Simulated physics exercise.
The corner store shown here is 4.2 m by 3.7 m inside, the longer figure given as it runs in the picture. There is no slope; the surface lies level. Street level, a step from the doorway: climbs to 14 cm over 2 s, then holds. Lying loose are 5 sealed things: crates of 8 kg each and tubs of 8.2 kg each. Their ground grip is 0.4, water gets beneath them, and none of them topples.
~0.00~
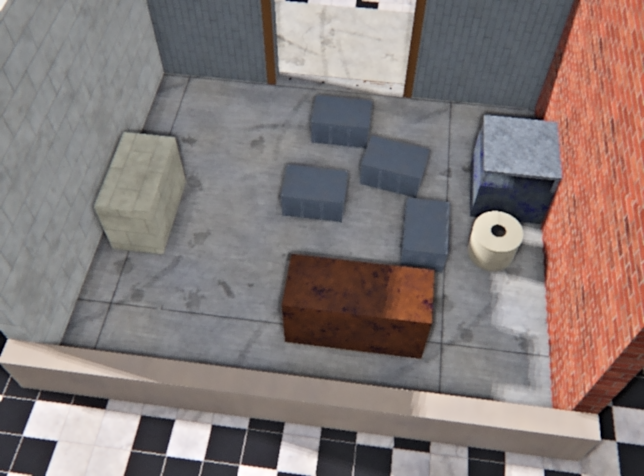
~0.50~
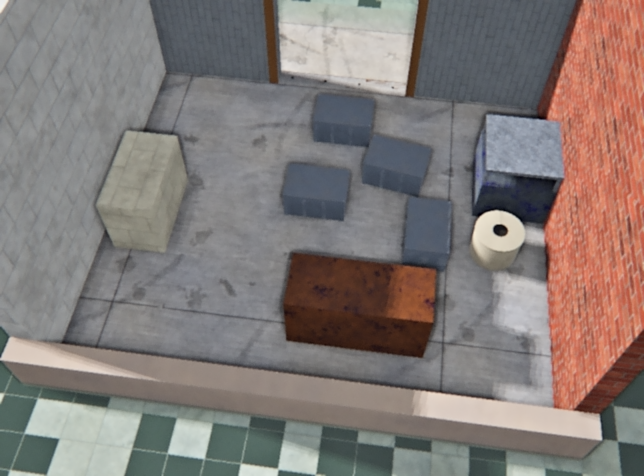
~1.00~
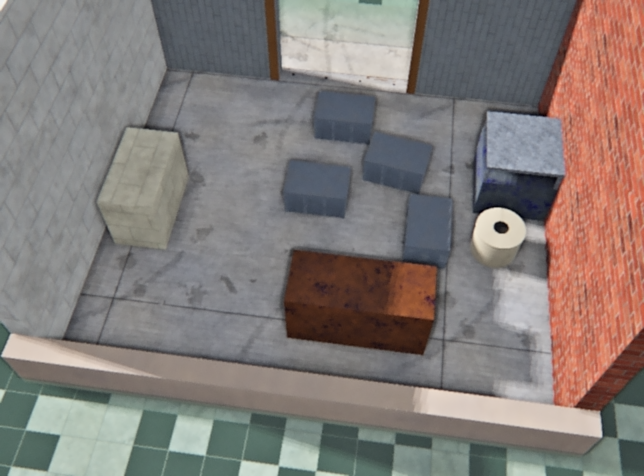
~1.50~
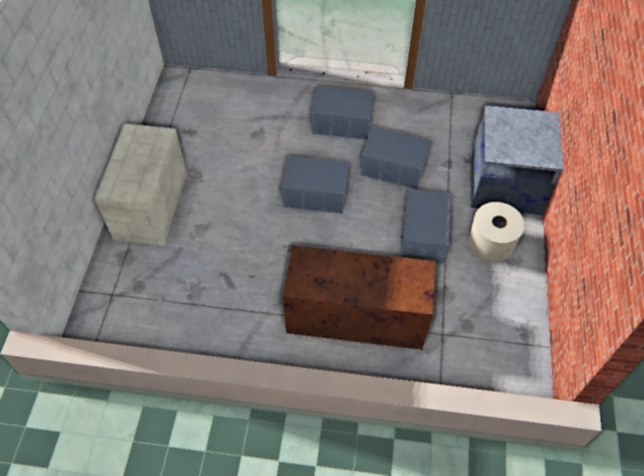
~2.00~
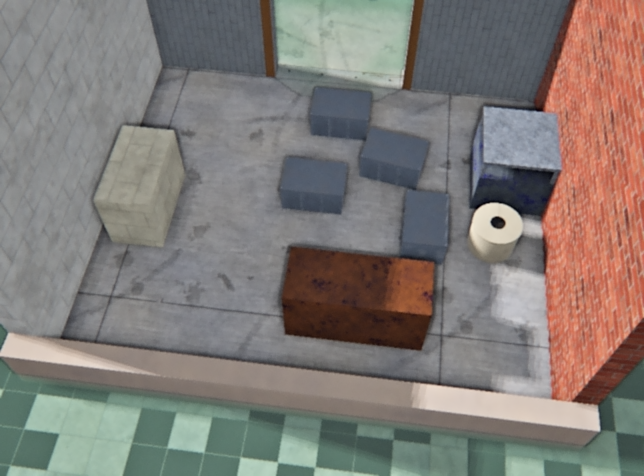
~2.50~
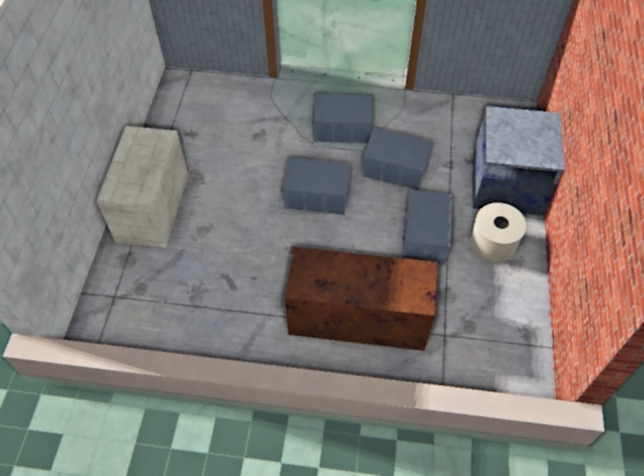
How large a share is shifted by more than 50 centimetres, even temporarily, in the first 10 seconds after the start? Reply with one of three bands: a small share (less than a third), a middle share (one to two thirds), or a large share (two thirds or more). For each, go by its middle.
A large share, two thirds or more.
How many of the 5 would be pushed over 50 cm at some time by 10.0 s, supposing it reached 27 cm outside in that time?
The answer would then be 5.
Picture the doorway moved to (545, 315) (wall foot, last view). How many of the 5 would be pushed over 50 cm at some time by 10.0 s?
Then the count would be 4.
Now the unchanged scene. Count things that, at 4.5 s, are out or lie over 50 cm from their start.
By that point, 2.
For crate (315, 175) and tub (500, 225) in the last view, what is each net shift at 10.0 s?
150 cm and 30 cm respectively.
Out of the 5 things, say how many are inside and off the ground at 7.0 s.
At that time the total is 3.
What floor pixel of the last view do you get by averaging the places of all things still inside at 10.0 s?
The average lands around (396, 308).
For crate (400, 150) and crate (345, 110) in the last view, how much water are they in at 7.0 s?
About 7 and 7 cm.
After 3.5 s 1 of 5 are over 50 cm from their spots; 1 afloat.
After 4.5 s 2 of 5 are over 50 cm from their spots; 1 afloat.
After 7.0 s 4 of 5 are over 50 cm from their spots; 3 afloat.
After 10.0 s 4 of 5 are over 50 cm from their spots, and 4 have been at some point; 5 afloat.
